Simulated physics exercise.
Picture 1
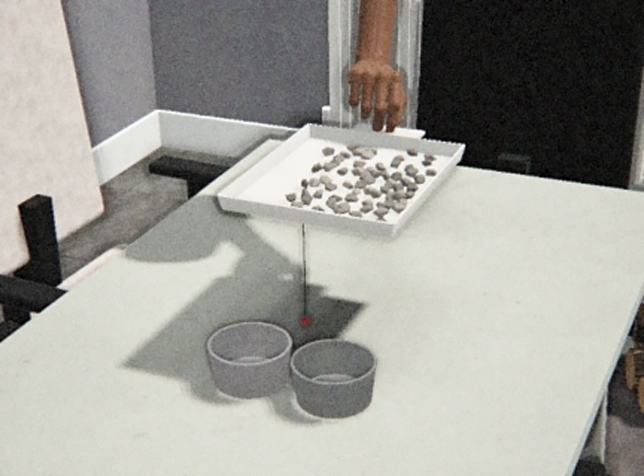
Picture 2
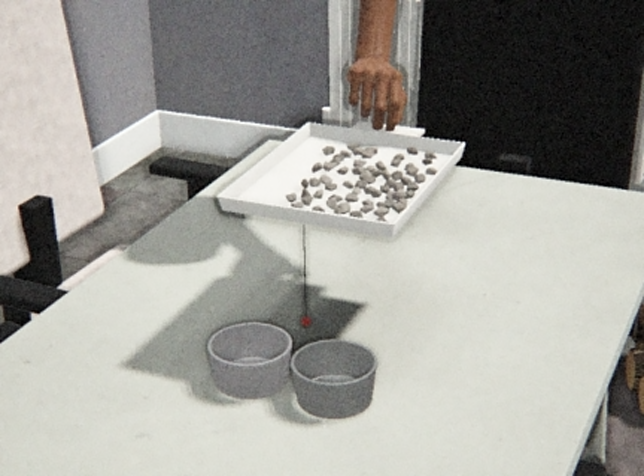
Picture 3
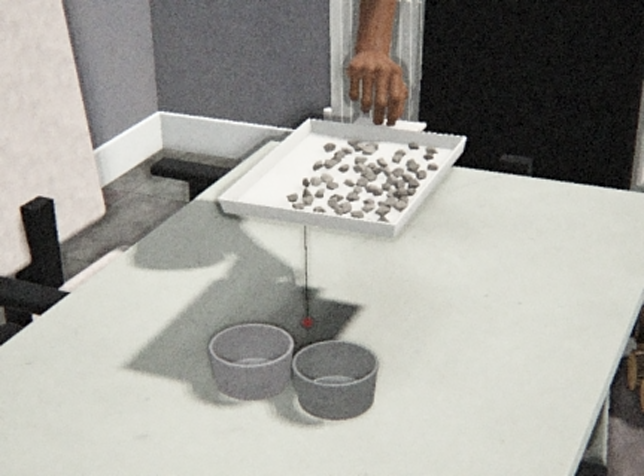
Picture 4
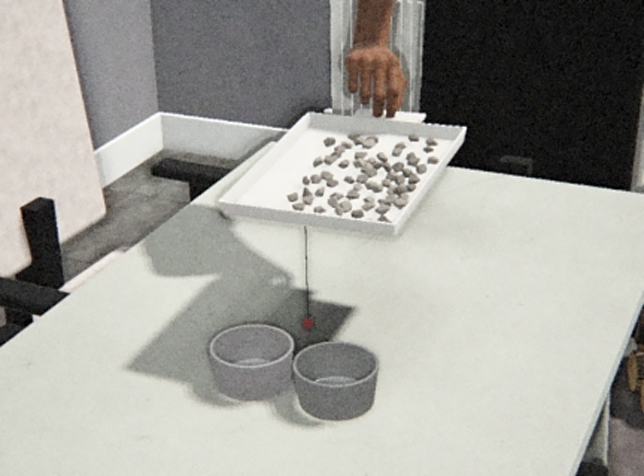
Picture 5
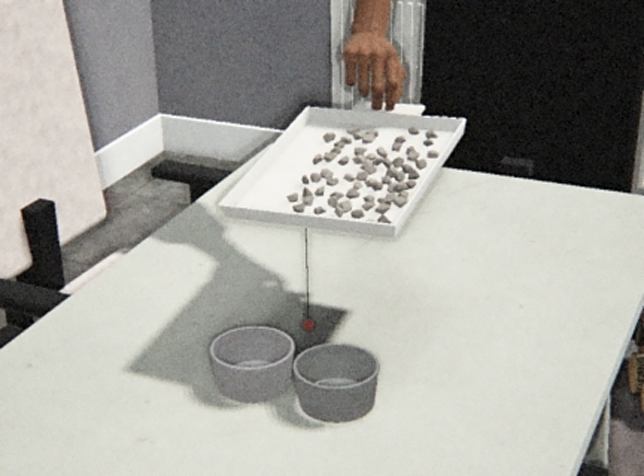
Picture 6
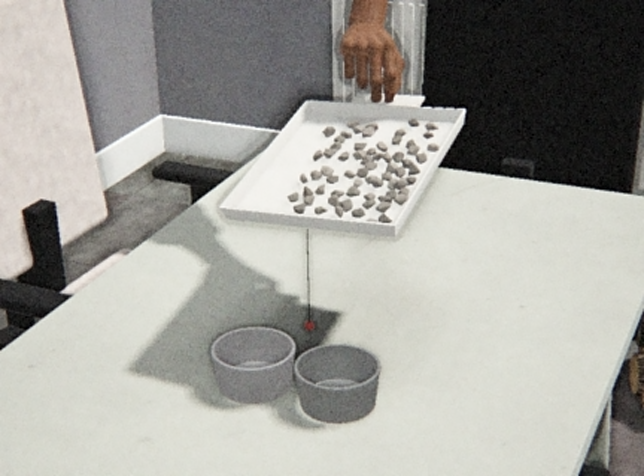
To begin with, a hand is at the far end of a shallow white tray of grey gravel, above two grey dishes on a pale table, a red bead hanging from its near edge. Gradually the far end rises a little, tilting the tray slightly toward the dishes, while the gravel barely shifts.
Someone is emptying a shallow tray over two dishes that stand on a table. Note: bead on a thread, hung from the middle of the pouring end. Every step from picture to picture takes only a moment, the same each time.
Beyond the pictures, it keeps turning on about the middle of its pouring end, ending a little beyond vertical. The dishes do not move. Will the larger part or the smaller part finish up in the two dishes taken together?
The larger part does.
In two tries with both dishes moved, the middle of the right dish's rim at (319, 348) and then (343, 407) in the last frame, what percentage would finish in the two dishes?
In turn 60 and 0 in a hundred.
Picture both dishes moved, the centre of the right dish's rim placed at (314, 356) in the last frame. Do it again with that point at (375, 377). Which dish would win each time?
First try, the leftmost dish; second try, the leftmost dish.
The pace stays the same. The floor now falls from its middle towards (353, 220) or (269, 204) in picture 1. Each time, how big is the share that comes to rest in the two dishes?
I'd say roughly 30 percent with the first slope, 20 percent with the other.
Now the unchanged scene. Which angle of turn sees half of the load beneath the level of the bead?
It is at around 105 degrees.
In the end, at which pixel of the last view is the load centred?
The centre ends up roughly at (252, 375).
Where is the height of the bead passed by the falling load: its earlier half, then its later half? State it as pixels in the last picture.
At (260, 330) for the first part, then at (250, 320) for the others.
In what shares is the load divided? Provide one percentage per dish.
Left dish: 70; right dish: 10 percent.
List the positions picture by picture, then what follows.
The first picture shows corners of the pouring end (222, 194) and (392, 222), level; middle of the load (361, 185), bits of gravel; left dish (232, 377); right dish (317, 397); bead on its thread (306, 321).
The second picture shows corners of the pouring end (222, 195) and (392, 222), level; middle of the load (362, 185).
The third picture shows corners of the pouring end (223, 197) and (393, 222), tipped barely, lowest at the left corner; middle of the load (363, 183).
The fourth picture shows corners of the pouring end (223, 200) and (393, 222), tipped a little, lowest at the left corner; middle of the load (363, 179).
The fifth picture shows corners of the pouring end (223, 203) and (392, 223), tipped a little, lowest at the left corner; middle of the load (363, 176).
The sixth picture shows corners of the pouring end (224, 206) and (393, 223), tipped a little, lowest at the left corner; middle of the load (363, 173); left dish (236, 382); right dish (321, 402).
Just after the last frame, tray tipped steeply; every one on the tray.
A moment on, tray tipped right over; roughly two thirds on the tray; roughly a quarter in the left dish; about a tenth outside both; about a tenth in the air.
Further on, tray tipped past a quarter turn; about a tenth in the right dish; roughly two thirds in the left dish; roughly a quarter outside both.
When it is over, tray tipped past a quarter turn; about a tenth in the right dish; roughly two thirds in the left dish; roughly a quarter outside both.
